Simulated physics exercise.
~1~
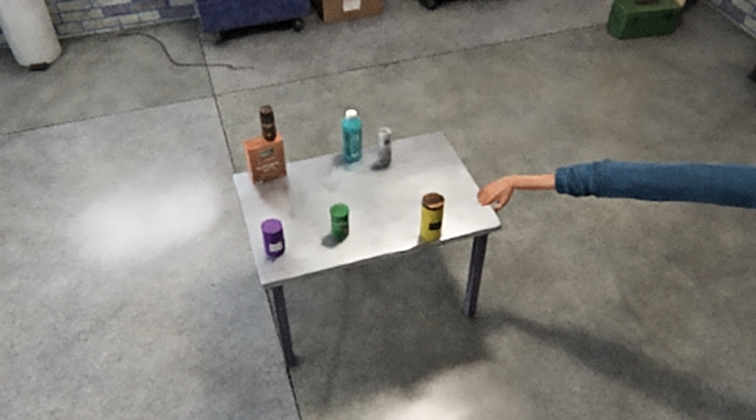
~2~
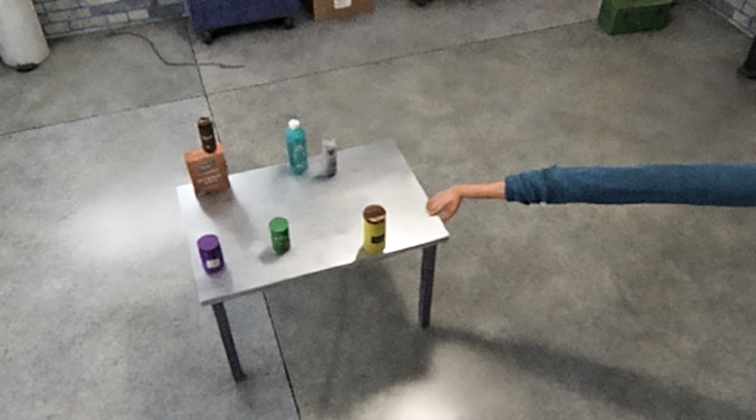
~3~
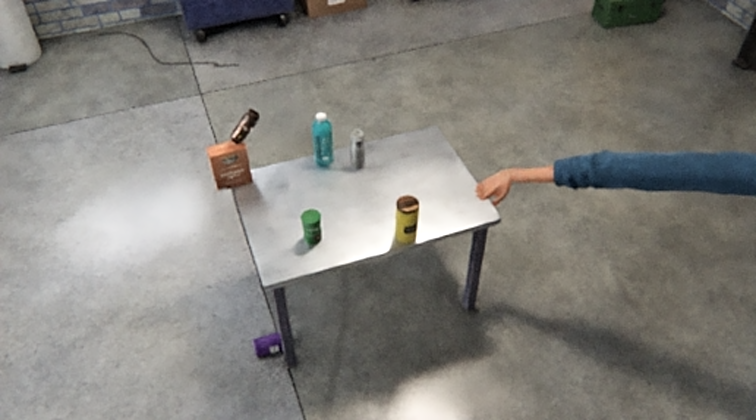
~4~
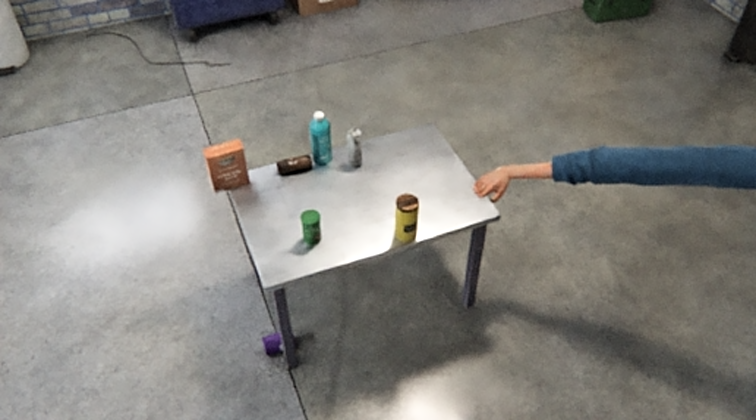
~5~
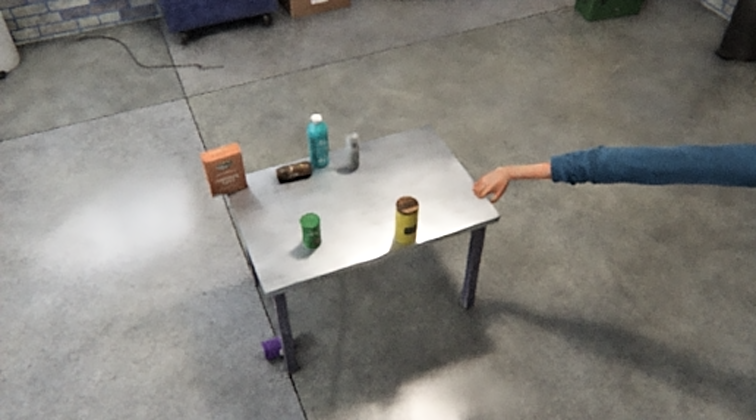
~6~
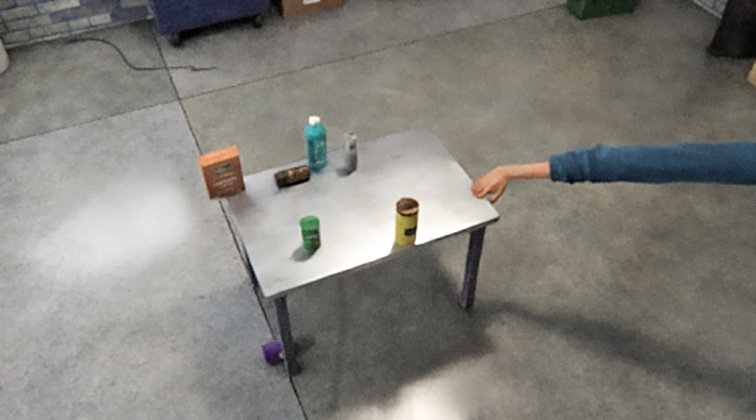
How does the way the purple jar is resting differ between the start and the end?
At the start the purple jar stands upright on the table, but at the end it lies on its side on the floor.
